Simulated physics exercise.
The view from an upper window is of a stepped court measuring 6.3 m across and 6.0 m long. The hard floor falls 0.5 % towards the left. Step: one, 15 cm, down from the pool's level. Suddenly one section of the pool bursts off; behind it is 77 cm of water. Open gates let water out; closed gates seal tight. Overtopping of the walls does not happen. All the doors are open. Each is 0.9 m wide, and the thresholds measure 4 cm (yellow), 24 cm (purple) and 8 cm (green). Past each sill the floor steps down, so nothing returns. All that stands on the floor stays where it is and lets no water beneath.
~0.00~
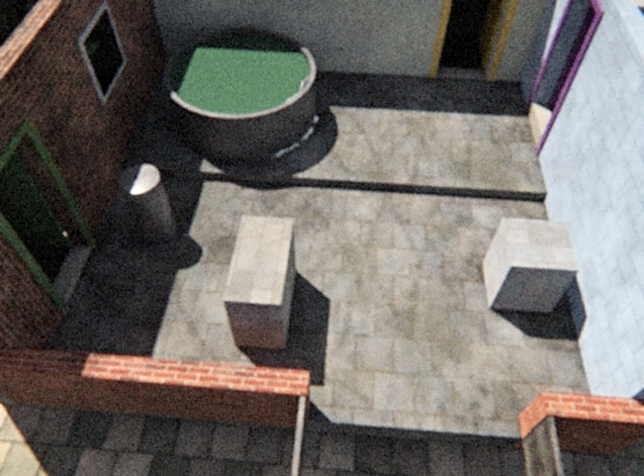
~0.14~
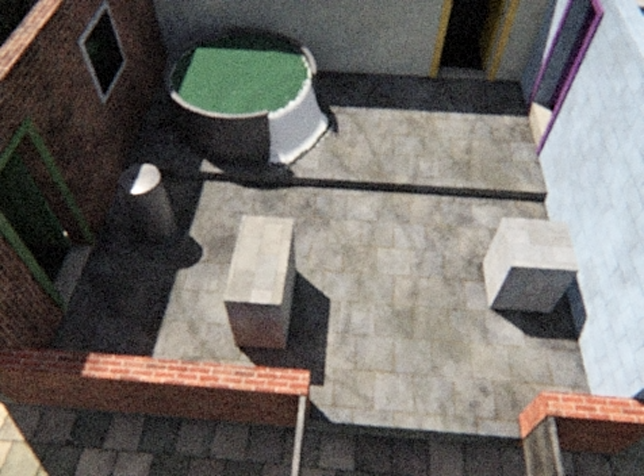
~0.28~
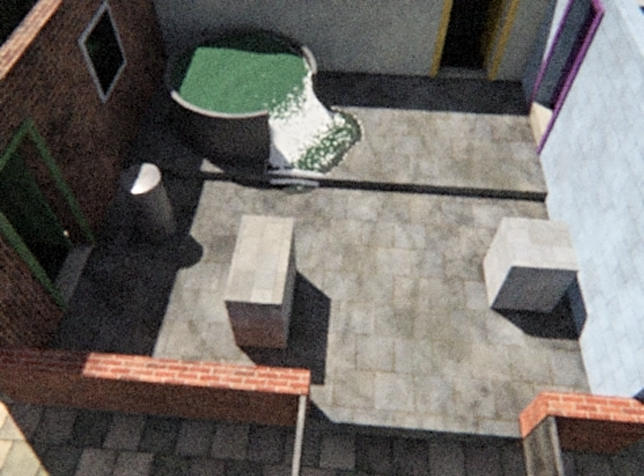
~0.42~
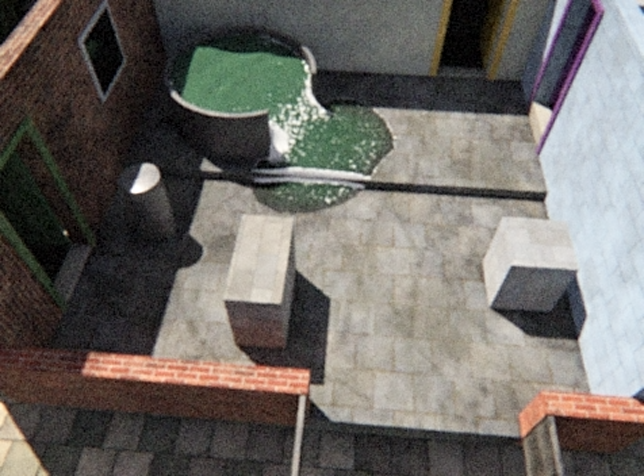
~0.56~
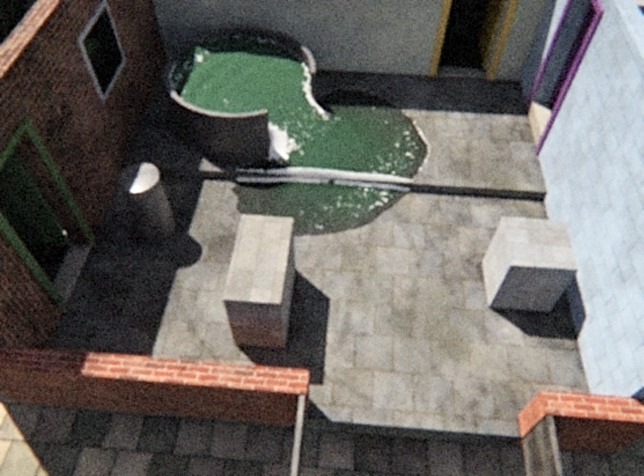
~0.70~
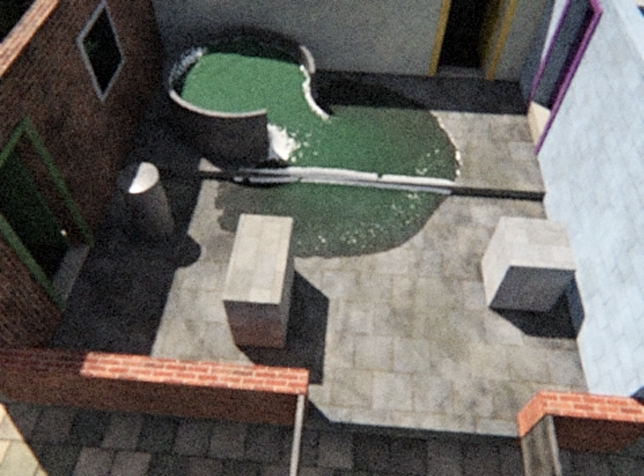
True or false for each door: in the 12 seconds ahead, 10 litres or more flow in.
Yellow door: True; purple door: False; green door: False.
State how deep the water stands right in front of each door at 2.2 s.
Yellow 6 cm, purple 22 cm, green 0 cm.
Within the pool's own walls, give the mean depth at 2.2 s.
The mean depth is around 36 cm.
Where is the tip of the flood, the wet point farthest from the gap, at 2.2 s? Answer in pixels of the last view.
Roughly at pixel (581, 419).
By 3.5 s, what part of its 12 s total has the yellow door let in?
By then it's near 20% of the total.
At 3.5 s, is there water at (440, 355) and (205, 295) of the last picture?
Awash, then not yet touched.
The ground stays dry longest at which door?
Green.
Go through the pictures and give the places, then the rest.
In the first frame, still water, 77 cm deep, in the pool at (241, 73).
In the second frame, the front is at (322, 116), 0.7 m from the gap at (299, 127); 0.3 m2 of floor is under water; 77 cm left at the back of the pool.
In the third frame, water pours out at (299, 128) and has run 1.0 m, to (298, 190); deepest outside 44 cm, 77 cm at the pool's back.
In the fourth frame, water pours out at (299, 129) and has run 1.4 m, to (388, 134); deepest outside 39 cm, 77 cm at the pool's back.
In the fifth frame, the front is at (422, 154), 1.9 m from the gap at (298, 128); 4.9 m2 of floor is under water; 75 cm left at the back of the pool.
In the sixth frame, the front is at (454, 167), 2.5 m from the gap at (297, 128); 7.2 m2 of floor is under water; 66 cm left at the back of the pool.
After 1.4 s water covers 50 % of the floor and is deepest (36 cm) near (306, 136); yellow door 2 cm at the sill, 0 L in, purple door 8 cm at the sill, 0 L in, green door not reached.
After 2.2 s water covers 60 % of the floor and is deepest (38 cm) near (581, 419); yellow door 6 cm at the sill, 0 L in, purple door 22 cm at the sill, 0 L in, green door not reached.
After 3.5 s water covers 60 % of the floor and is deepest (22 cm) near (534, 208); yellow door 11 cm at the sill, 13 L in, purple door 14 cm at the sill, 0 L in, green door not reached.
After 7.0 s water covers 70 % of the floor and is deepest (15 cm) near (518, 257); yellow door 6 cm at the sill, 52 L in, purple door 7 cm at the sill, 0 L in, green door 1 cm at the sill, 0 L in.
After 12.0 s water covers 95 % of the floor and is deepest (12 cm) near (108, 208); yellow door 2 cm at the sill, 59 L in, purple door 2 cm at the sill, 0 L in, green door 8 cm at the sill, 0 L in.
